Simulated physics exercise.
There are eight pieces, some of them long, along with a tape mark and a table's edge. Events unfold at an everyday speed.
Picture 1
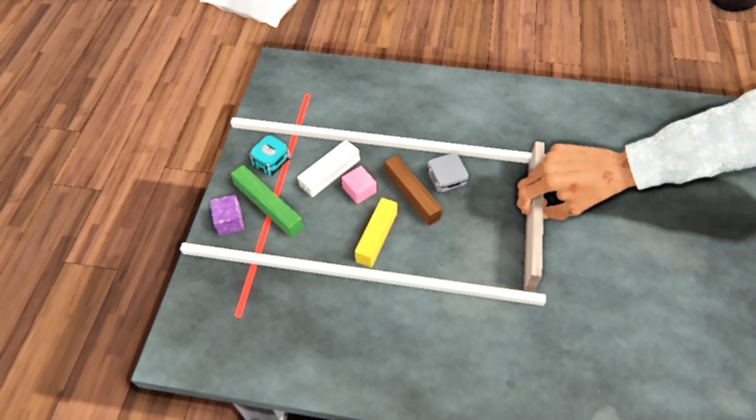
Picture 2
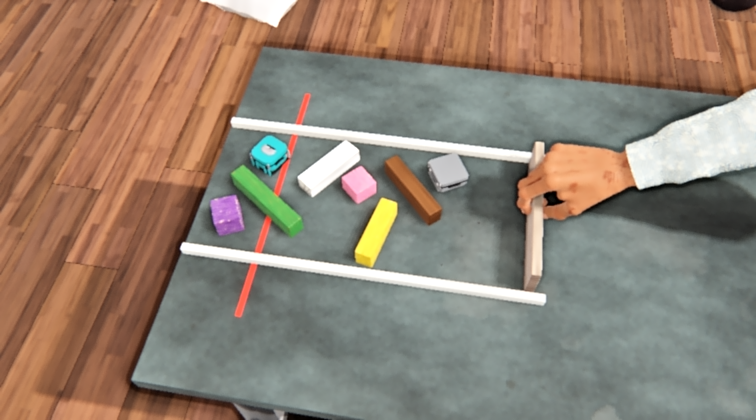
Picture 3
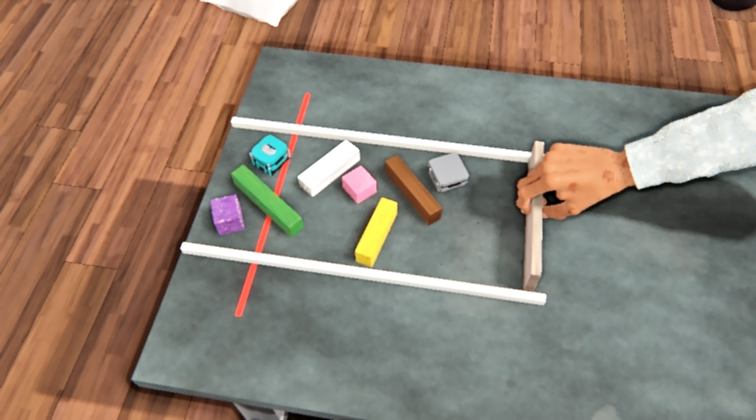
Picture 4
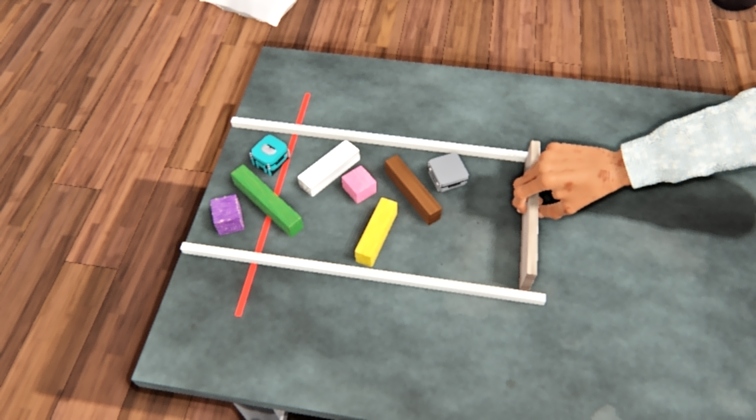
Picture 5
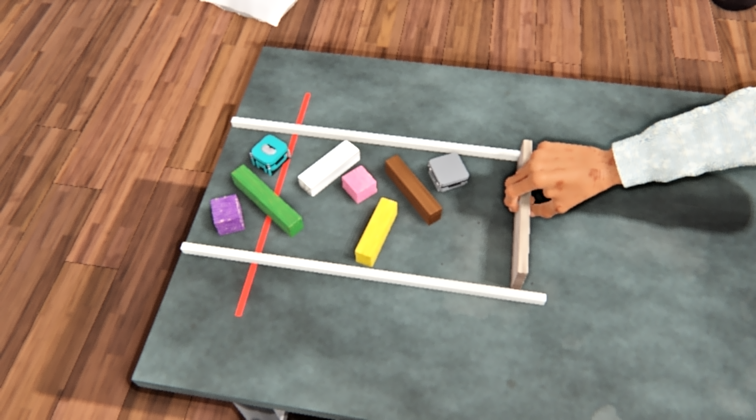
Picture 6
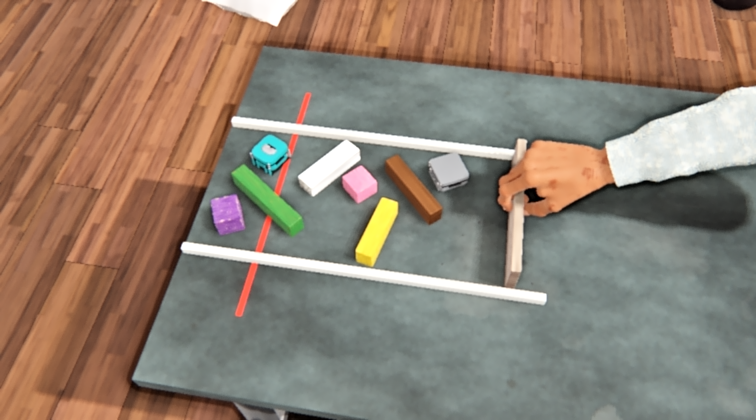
A hand in a pale sleeve grips an upright wooden board at the right end of two white rails on a dark grey table, seen from above over a plank floor. Between the rails lie purple, turquoise, green, white, pink, yellow, brown and grey pieces, with red tape crossing at left. The hand, still at first, slides the board slightly left; the pieces and camera stay still.
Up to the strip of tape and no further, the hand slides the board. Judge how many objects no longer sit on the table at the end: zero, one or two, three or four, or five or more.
One to two.
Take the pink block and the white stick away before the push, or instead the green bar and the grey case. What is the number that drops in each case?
The first try gives 0, the second gives 0.
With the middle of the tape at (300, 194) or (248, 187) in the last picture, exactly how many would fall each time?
It comes to 0, then 4.
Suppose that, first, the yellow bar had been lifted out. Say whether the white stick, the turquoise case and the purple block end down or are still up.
White stick still up, turquoise case down, purple block still up.
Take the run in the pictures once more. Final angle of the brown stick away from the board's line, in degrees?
Misalignment: Close to 35°.
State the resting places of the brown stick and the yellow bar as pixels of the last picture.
Brown stick at about (256, 167), yellow bar at about (249, 219).
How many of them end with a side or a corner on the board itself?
I count 3 of them.
Soon after, none off yet; purple block at rest near (228, 215); turquoise case at rest near (271, 155); green bar at rest near (267, 200).
Then, none off yet; purple block moving near (225, 216); turquoise case moved about its own width near (233, 153); green bar moved a little near (242, 199).
At rest, the number that fall off is one or two; fallen, turquoise case.
